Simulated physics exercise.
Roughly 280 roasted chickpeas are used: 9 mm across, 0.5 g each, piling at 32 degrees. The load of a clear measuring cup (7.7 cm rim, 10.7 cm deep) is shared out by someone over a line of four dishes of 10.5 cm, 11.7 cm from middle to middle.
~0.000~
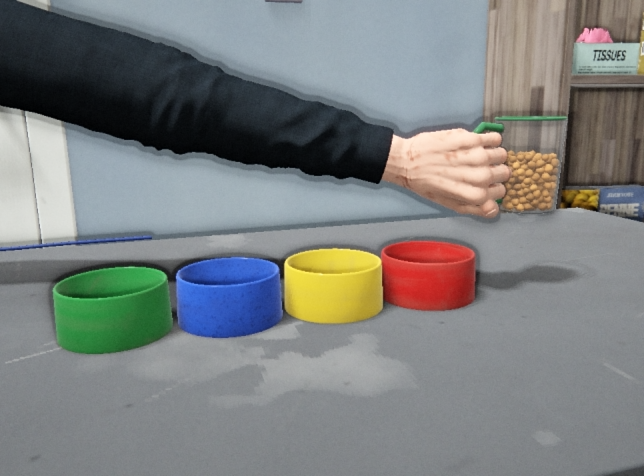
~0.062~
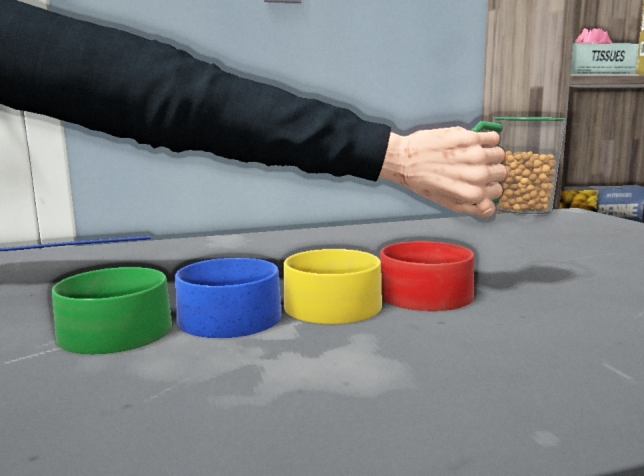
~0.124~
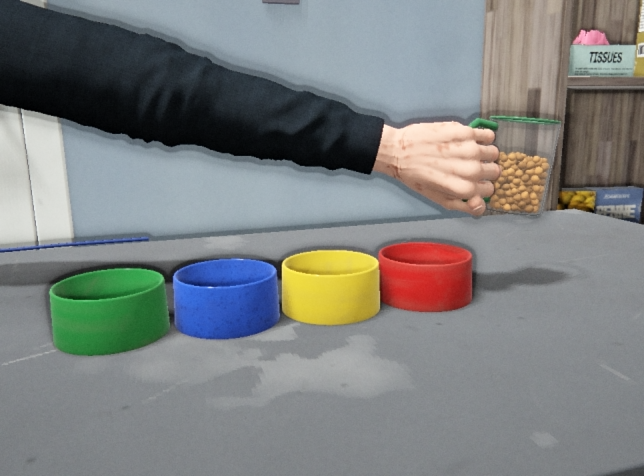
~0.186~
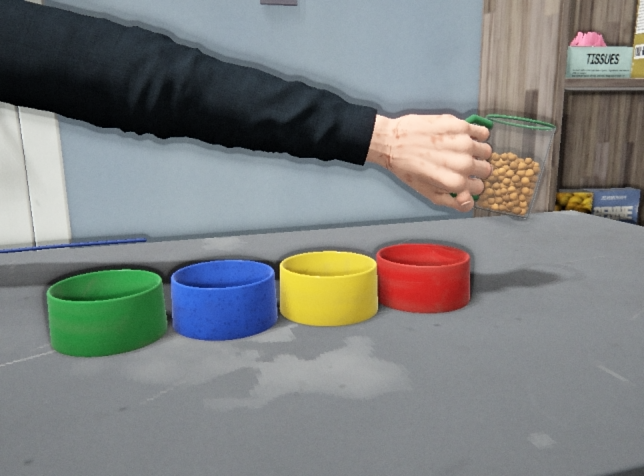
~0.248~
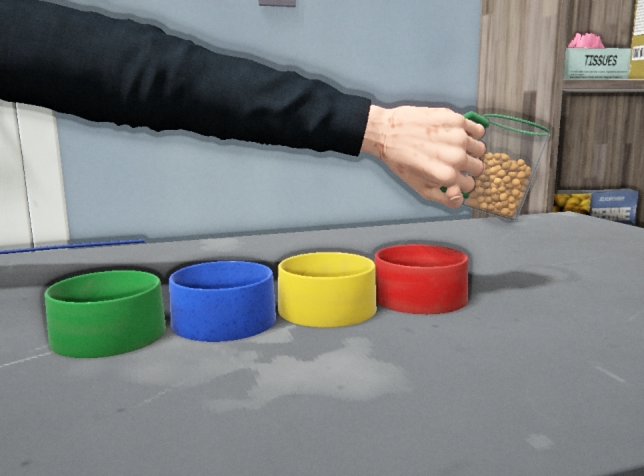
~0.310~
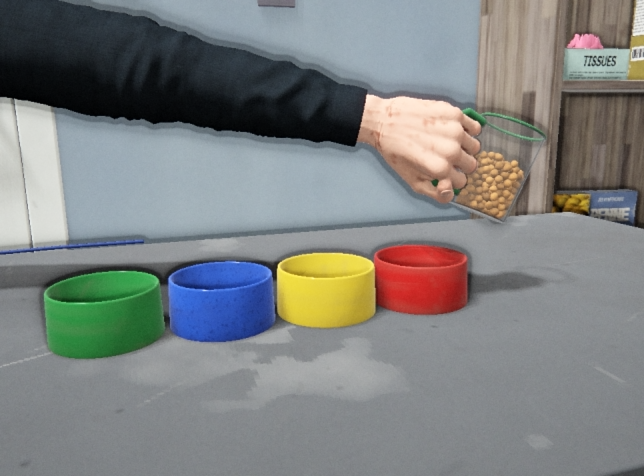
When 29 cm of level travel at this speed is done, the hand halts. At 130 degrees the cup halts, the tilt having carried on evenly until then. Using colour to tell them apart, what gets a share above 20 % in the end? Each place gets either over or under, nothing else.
Here is the list: Red over, blue under, green under, yellow under, counter under.
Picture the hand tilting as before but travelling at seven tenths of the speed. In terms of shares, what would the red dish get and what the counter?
The shares would then be red 50 and counter 50.
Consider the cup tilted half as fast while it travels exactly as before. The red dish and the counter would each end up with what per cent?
It would be red 0 and counter 0.
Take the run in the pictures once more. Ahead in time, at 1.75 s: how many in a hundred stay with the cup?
0 %.
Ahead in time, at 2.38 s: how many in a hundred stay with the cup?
Somewhere near 0 per cent.
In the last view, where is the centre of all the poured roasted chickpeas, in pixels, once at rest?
My guess is close to (417, 281).
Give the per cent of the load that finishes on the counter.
About 0 percent.
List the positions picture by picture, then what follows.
In the first frame, cup at (527, 164), tilt 0 degrees, lip at (558, 118), moved 0.0 cm; middle of the pieces at (529, 178); red dish at (428, 252); yellow dish at (333, 261); blue dish at (228, 271); green dish at (112, 282).
In the second frame, cup at (525, 164), tilt 2 degrees, lip at (556, 119), moved 0.2 cm; middle of the pieces at (526, 179).
In the third frame, cup at (518, 166), tilt 6 degrees, lip at (552, 123), moved 0.9 cm; middle of the pieces at (518, 181).
In the fourth frame, cup at (509, 168), tilt 12 degrees, lip at (547, 129), moved 1.7 cm; middle of the pieces at (508, 182).
In the fifth frame, cup at (501, 169), tilt 18 degrees, lip at (541, 135), moved 2.6 cm; middle of the pieces at (499, 184).
In the sixth frame, cup at (494, 170), tilt 24 degrees, lip at (537, 140), moved 3.5 cm; middle of the pieces at (490, 185); red dish at (420, 257); yellow dish at (326, 266); blue dish at (221, 276); green dish at (104, 287). The cup turns about 95 degrees a second and travels 14 cm a second.
After 1.18 s, tilt 107 degrees; cup holds 95 %.
Then, at 1.75 s, tilt 130 degrees; cup holds 0 %, red 100 %.
After 2.38 s, tilt 130 degrees; cup holds 0 %, red 100 %.
By 2.7 s all is still; red 100 %, blue 0 %, green 0 %, yellow 0 %, counter 0 %.
